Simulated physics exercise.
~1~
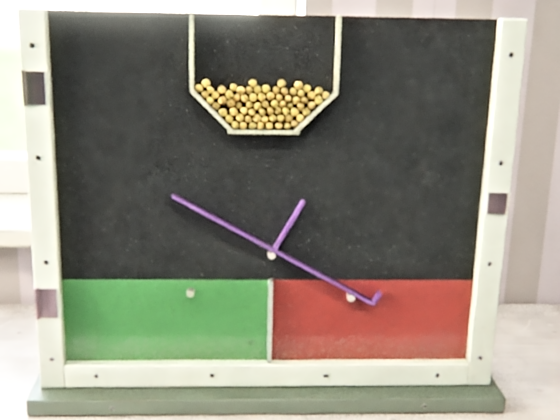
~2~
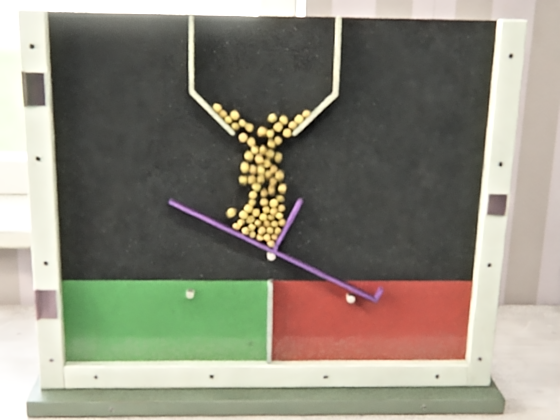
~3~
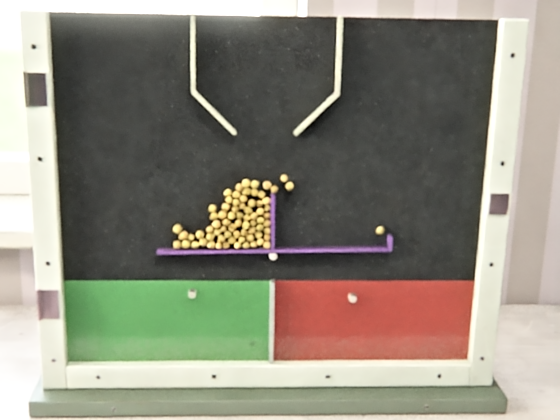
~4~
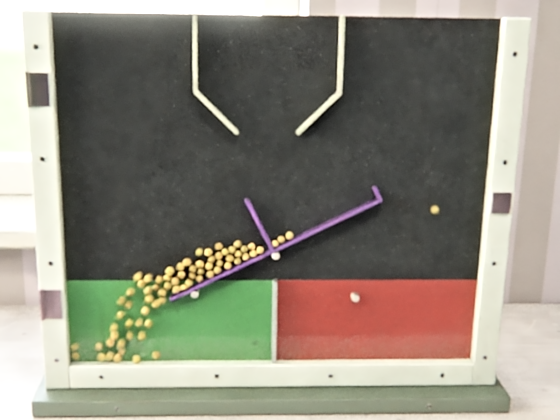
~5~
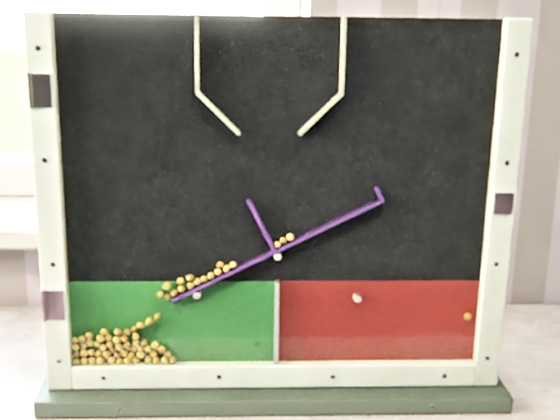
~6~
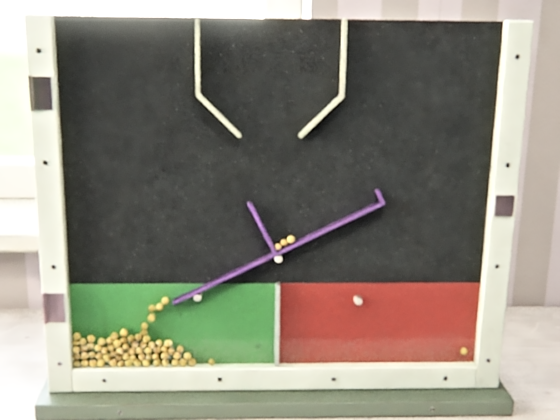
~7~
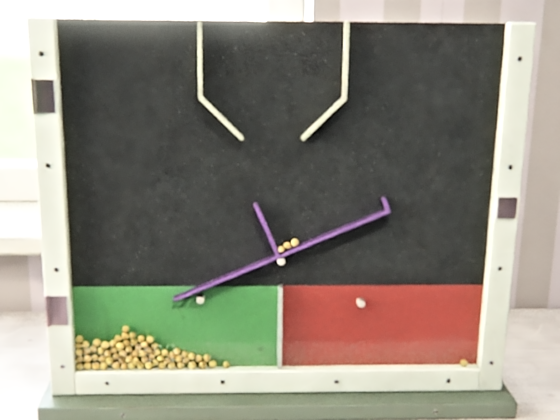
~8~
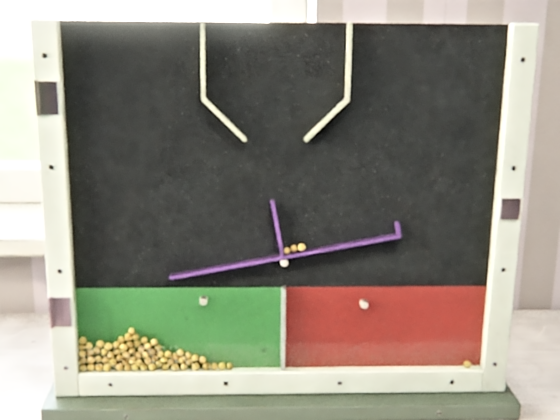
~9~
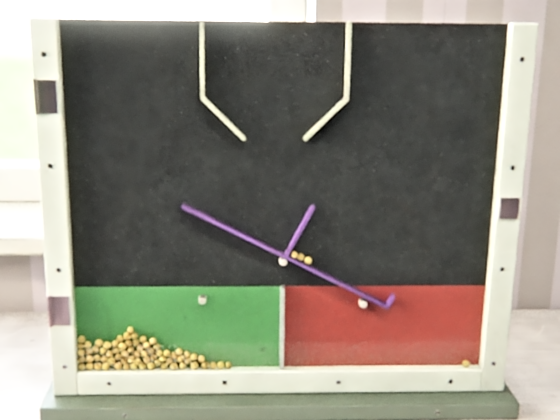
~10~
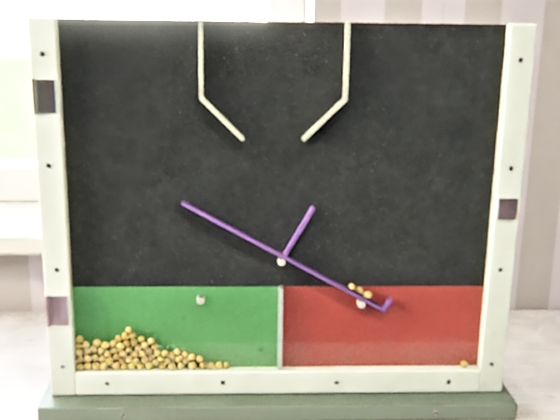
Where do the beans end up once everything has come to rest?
Most of them lie heaped in the green bin on the left. Hardly any are in the red bin, and only a few stay on the purple tray.
